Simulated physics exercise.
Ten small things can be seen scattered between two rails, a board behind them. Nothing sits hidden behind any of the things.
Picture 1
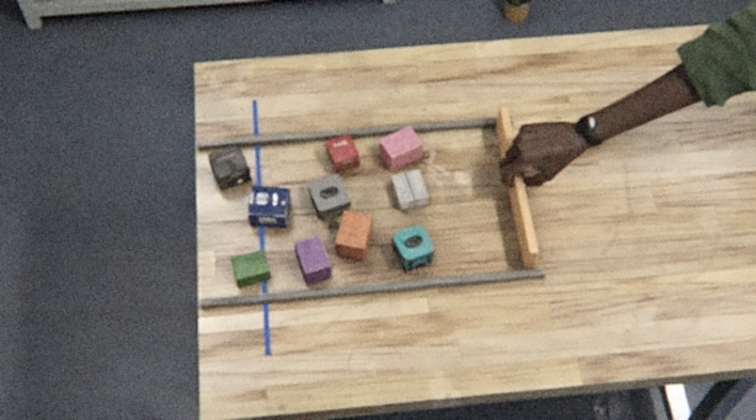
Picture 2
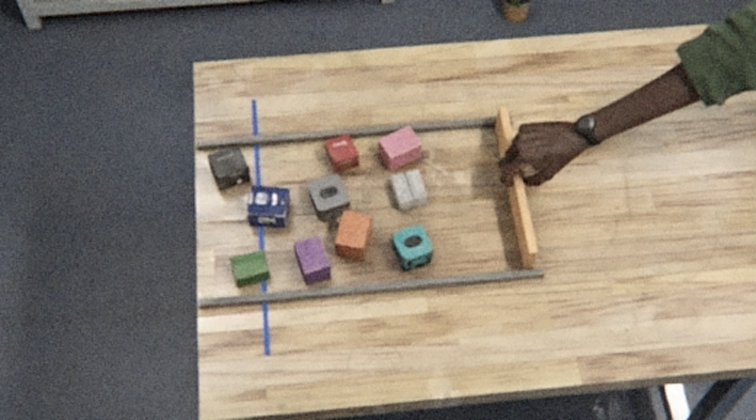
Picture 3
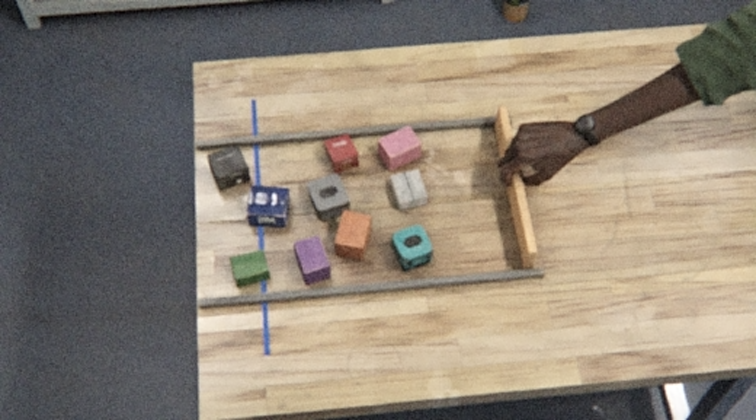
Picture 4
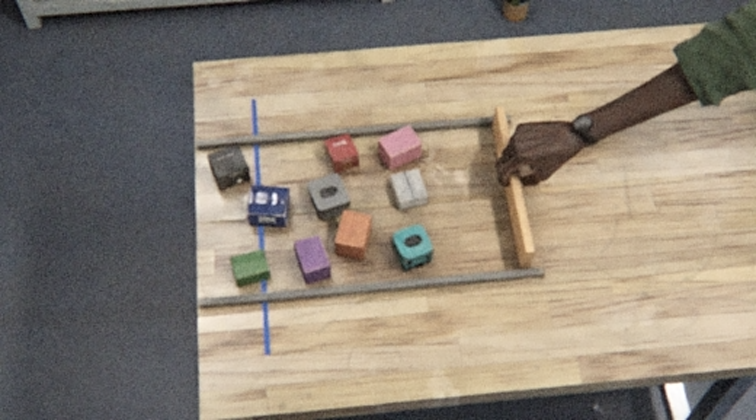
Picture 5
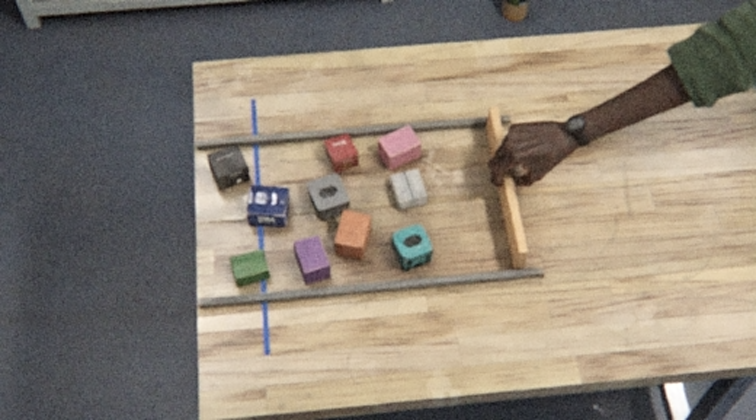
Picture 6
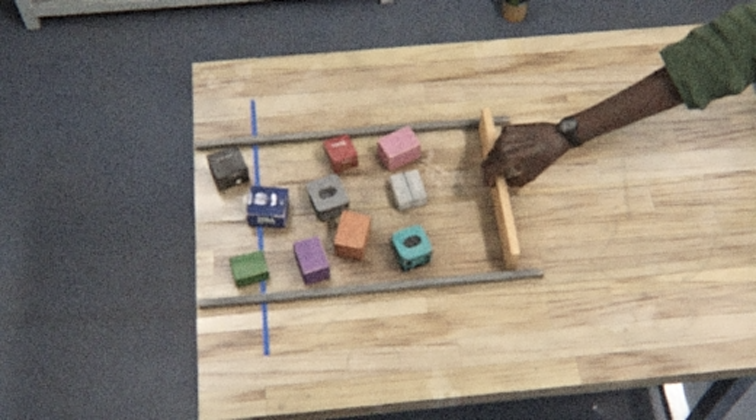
Wooden board held by a hand sliding slightly left between two rails, with ten small scattered objects lying still before it.
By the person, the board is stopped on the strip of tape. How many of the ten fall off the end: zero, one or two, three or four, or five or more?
Band: Three fallers or four.
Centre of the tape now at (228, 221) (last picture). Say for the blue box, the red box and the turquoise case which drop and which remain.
First the blue box, which leaves the top, then the red box, which leaves the top, and the turquoise case, which stays on top.
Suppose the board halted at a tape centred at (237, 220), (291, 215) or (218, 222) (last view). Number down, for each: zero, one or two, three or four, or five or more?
Lab note - count at each position: Five or more; none; 5 or more.
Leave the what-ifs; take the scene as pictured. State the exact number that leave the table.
Total count: 3.
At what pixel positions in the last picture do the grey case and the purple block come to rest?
Final centres, first then second: (212, 199), (211, 268).
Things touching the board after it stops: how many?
At rest, 3 are in contact.
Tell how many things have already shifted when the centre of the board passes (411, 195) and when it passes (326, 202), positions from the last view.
Counting first: 3, next 9.
A little later, none off yet; black box at rest near (228, 168); green block at rest near (249, 269); blue box at rest near (268, 207).
Next, none off yet; black box at rest near (228, 168); green block moving near (242, 269); blue box shifted a little near (250, 211).
When it is over, the number that fall off is three or four; down, blue box, green block and black box.
